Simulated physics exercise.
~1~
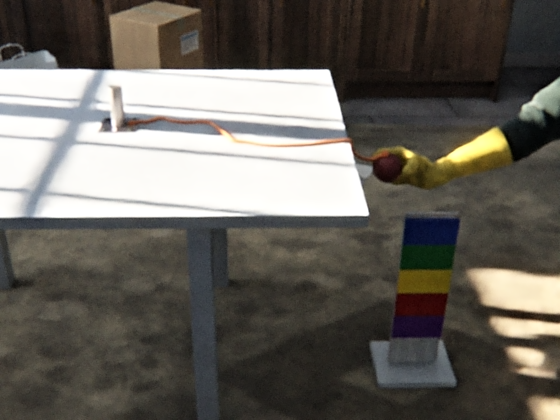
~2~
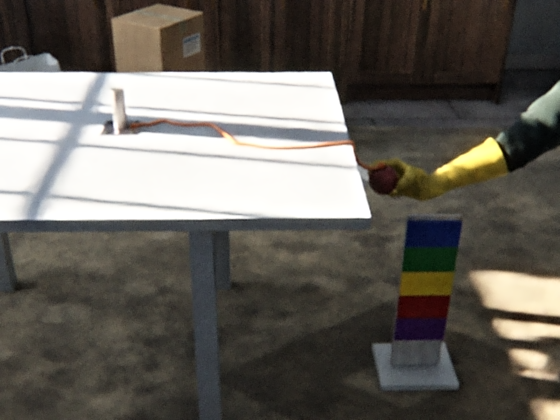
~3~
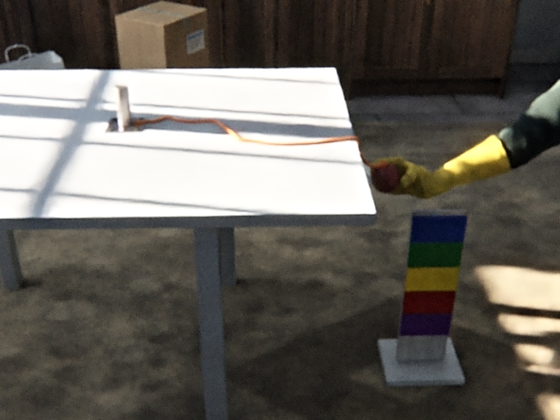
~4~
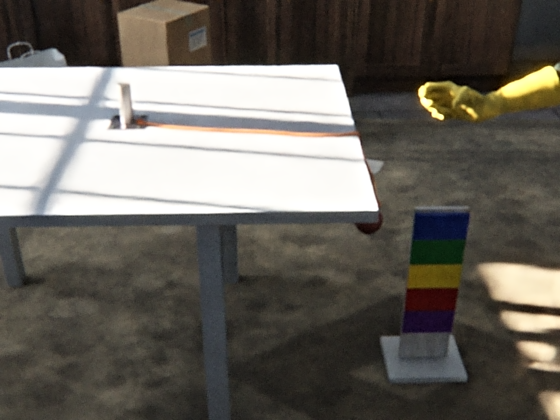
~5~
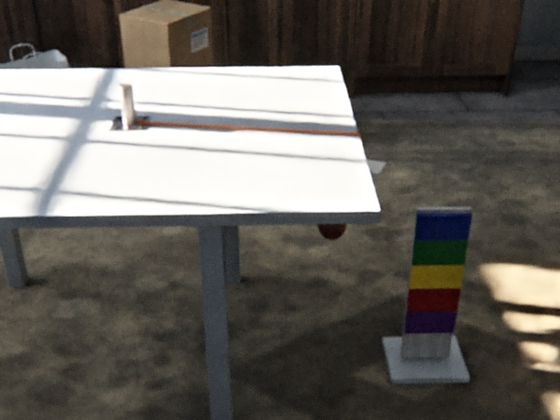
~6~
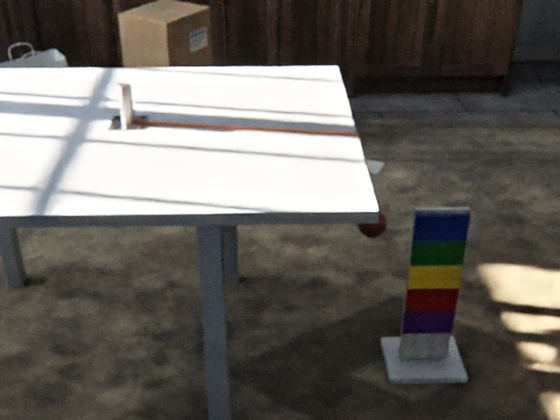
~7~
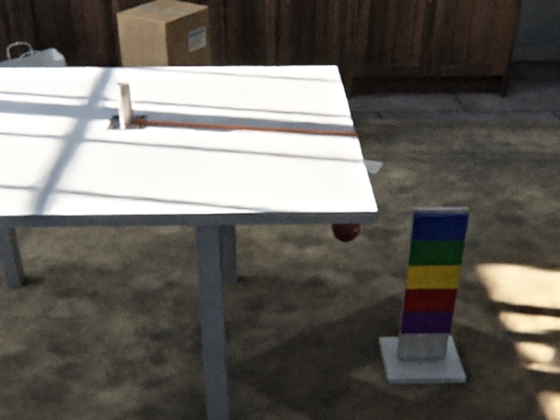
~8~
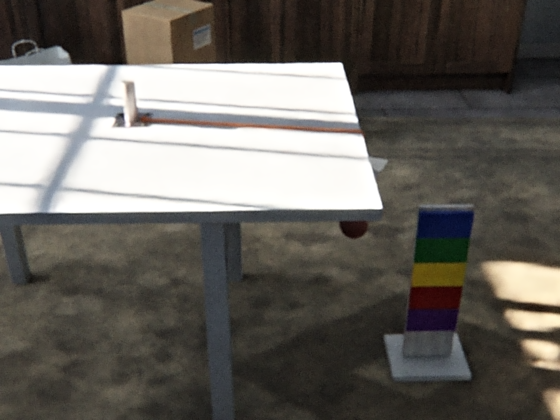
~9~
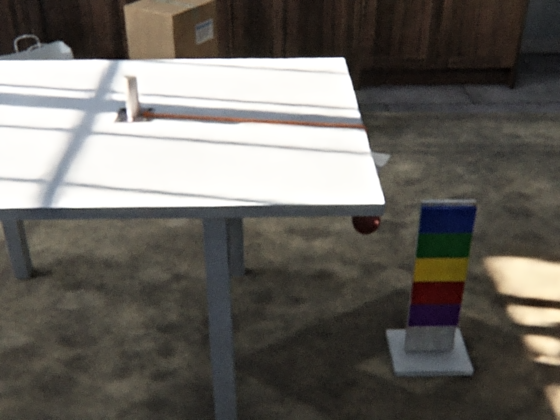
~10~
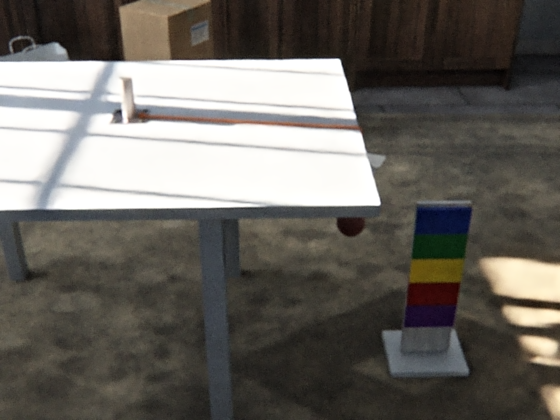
A gloved hand releases a red apple, which drops and sways, hanging level with blue.
